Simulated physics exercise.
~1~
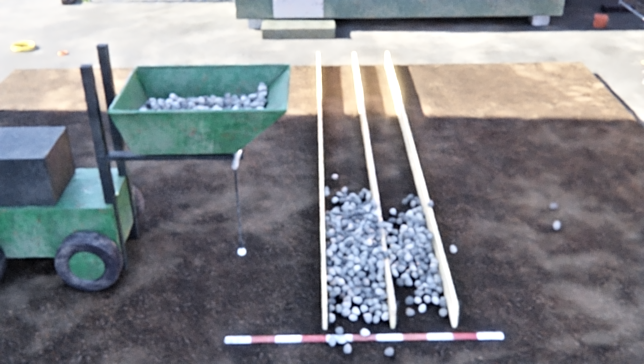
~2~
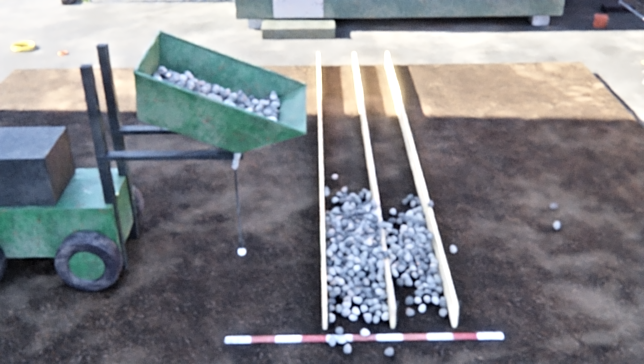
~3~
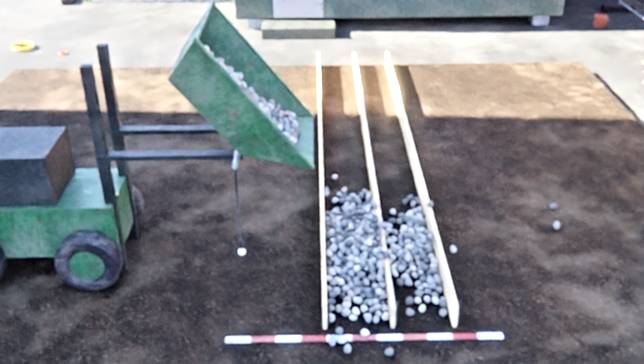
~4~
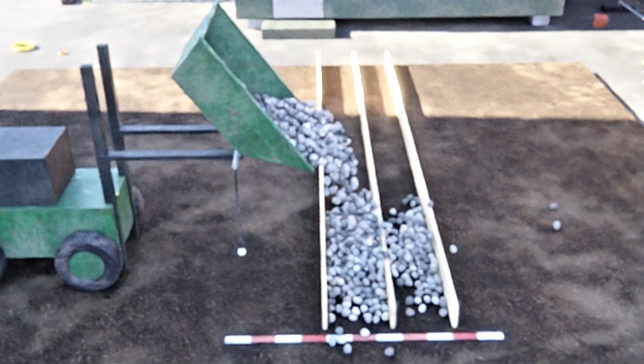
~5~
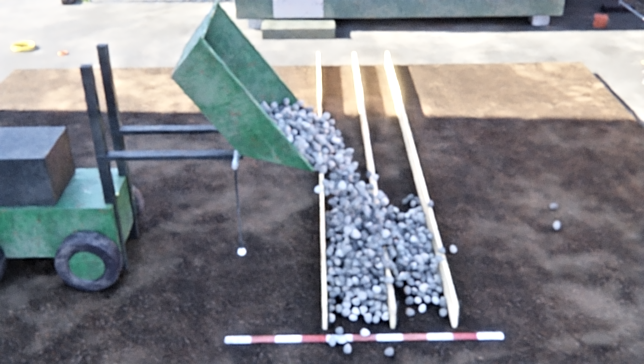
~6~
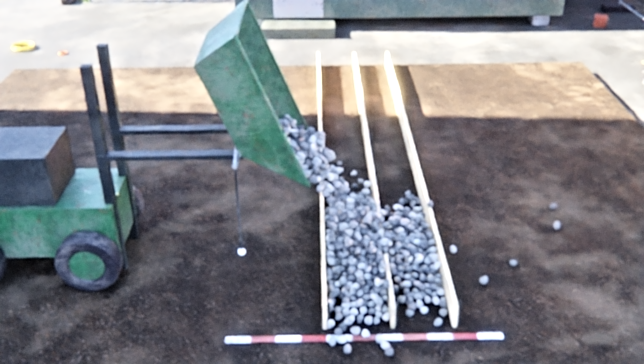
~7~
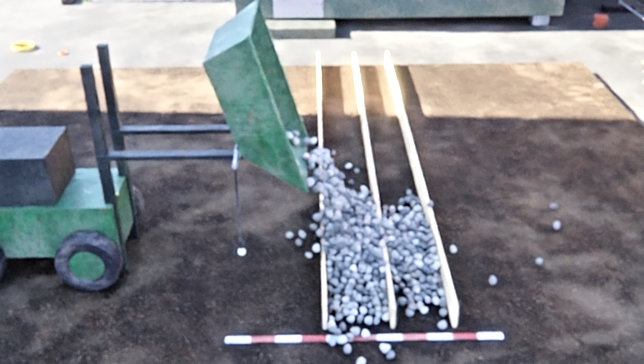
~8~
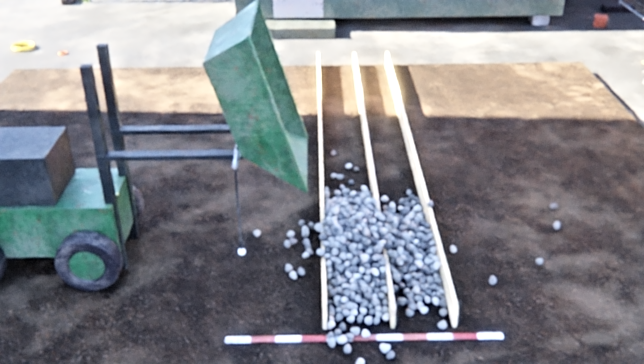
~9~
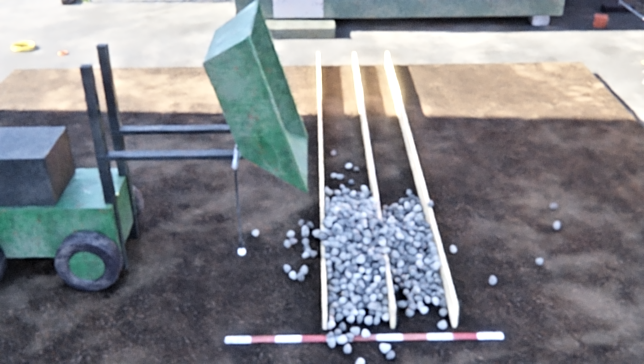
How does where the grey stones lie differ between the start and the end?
At the start, some of the stones are up in the green skip on the left and the rest lie between the boards. At the end, the skip's load has moved right and down, so the stones form a bigger heap between the boards, with a few scattered outside.
A green skip tips right and pours grey stones onto the pile between boards, ending empty.
